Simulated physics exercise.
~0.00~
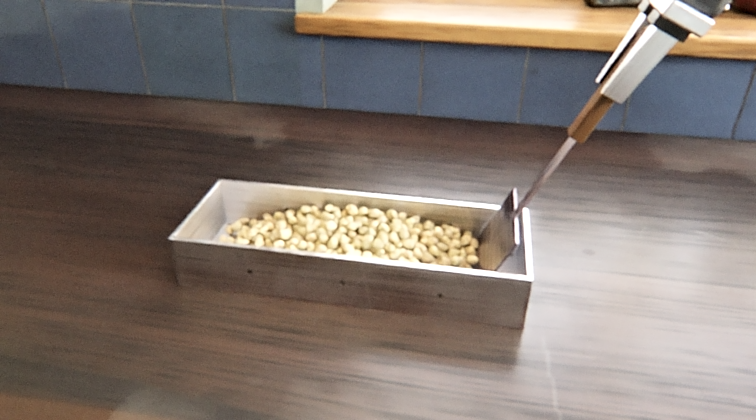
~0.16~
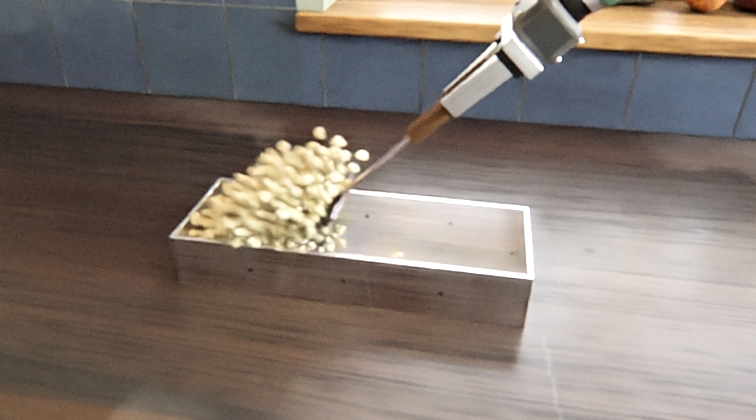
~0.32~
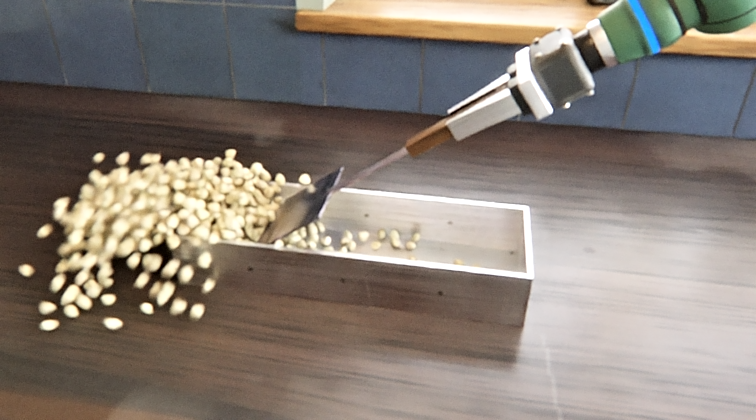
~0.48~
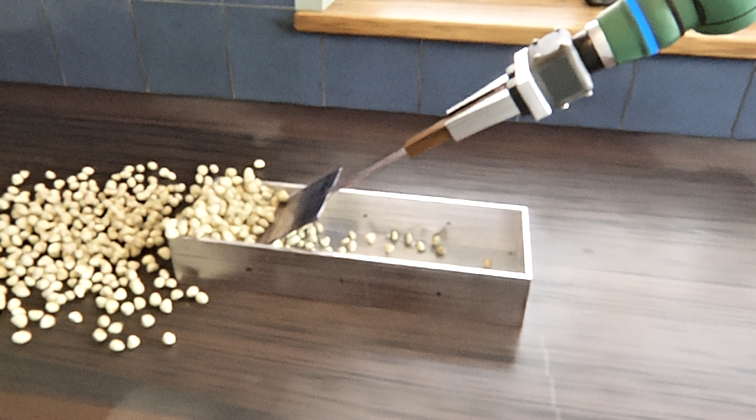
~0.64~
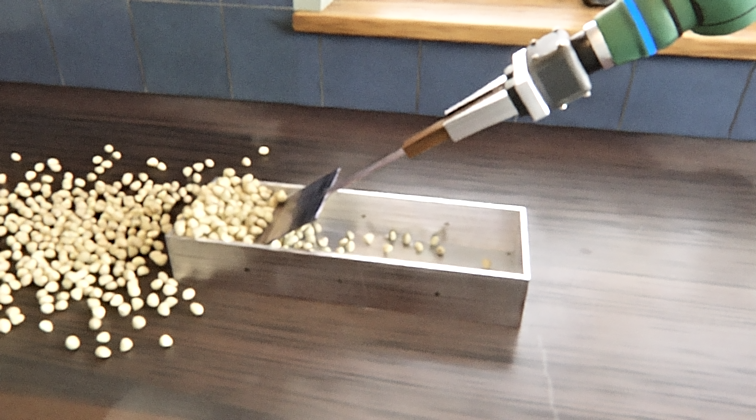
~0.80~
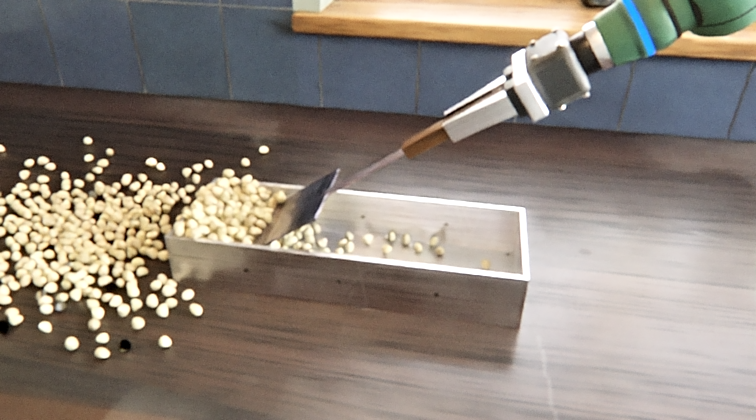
Dried beans spilling over the left end of a metal tray as a robot-held spatula sweeps leftward, then stops amid them.
